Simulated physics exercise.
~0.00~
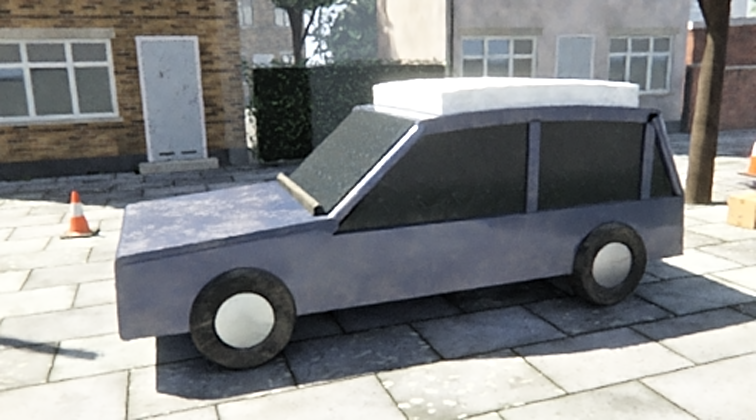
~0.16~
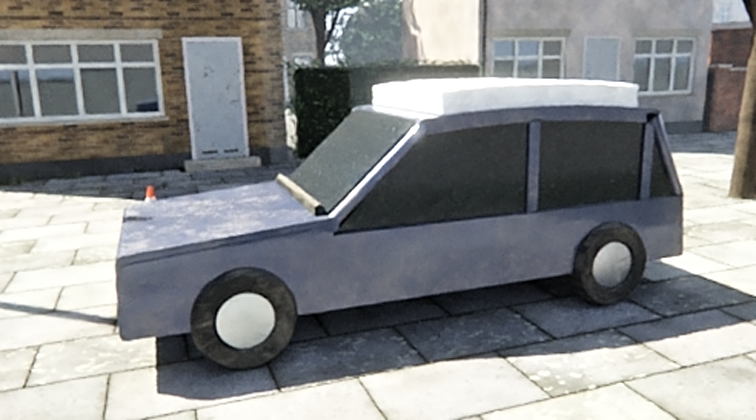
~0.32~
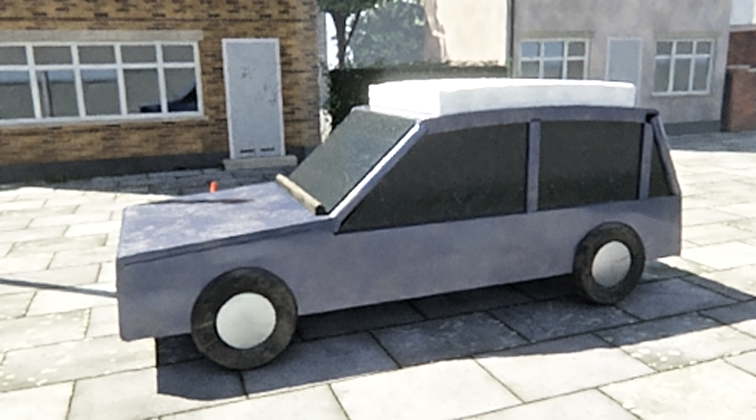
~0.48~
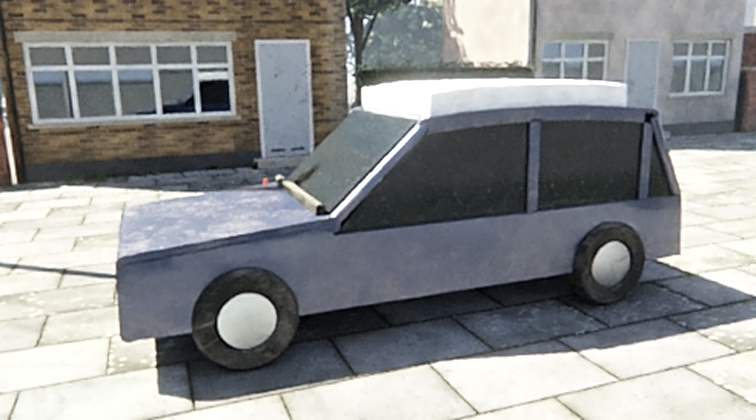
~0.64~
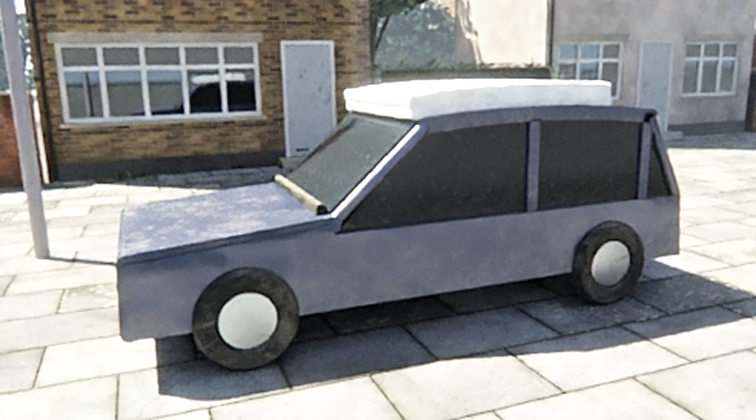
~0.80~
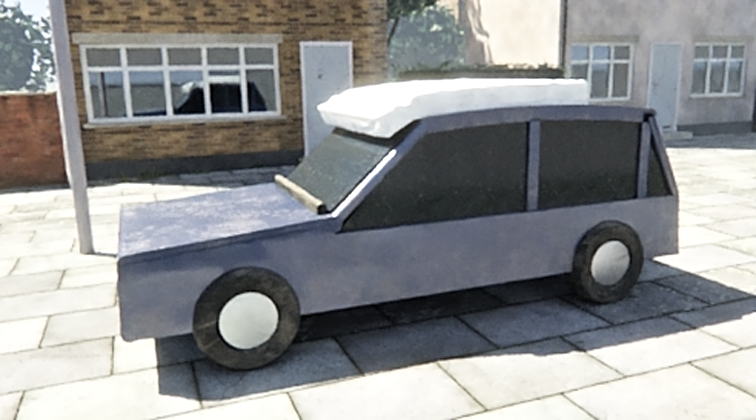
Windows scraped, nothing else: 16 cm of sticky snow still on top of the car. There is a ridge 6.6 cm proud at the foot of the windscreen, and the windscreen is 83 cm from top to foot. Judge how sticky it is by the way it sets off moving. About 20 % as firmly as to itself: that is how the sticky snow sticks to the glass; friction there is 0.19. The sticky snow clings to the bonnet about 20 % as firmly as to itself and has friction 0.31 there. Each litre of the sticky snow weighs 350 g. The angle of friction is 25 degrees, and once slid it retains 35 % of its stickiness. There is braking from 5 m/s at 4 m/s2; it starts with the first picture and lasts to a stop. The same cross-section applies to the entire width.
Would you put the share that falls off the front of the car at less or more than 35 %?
My call: More.
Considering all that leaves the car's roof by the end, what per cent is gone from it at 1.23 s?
It stands at about 80 percent.
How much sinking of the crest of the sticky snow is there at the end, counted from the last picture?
Measured change: About 65 cm.
By 1.23 s, 25 % of the snow is on the roof, 41 % on the glass, 34 % on the bonnet and none has gone off the nose.
By 1.74 s, none of the snow is on the roof, 2 % on the glass, 77 % on the bonnet and 21 % has gone off the nose.
By 2.24 s, none of the snow is on the roof, 2 % on the glass, 23 % on the bonnet and 75 % has gone off the nose.
By 2.75 s, none of the snow is on the roof, 2 % on the glass, 14 % on the bonnet and 84 % has gone off the nose.
By 2.85 s, at the end, none of the snow is on the roof, 2 % on the glass, 14 % on the bonnet and 84 % has gone off the nose.
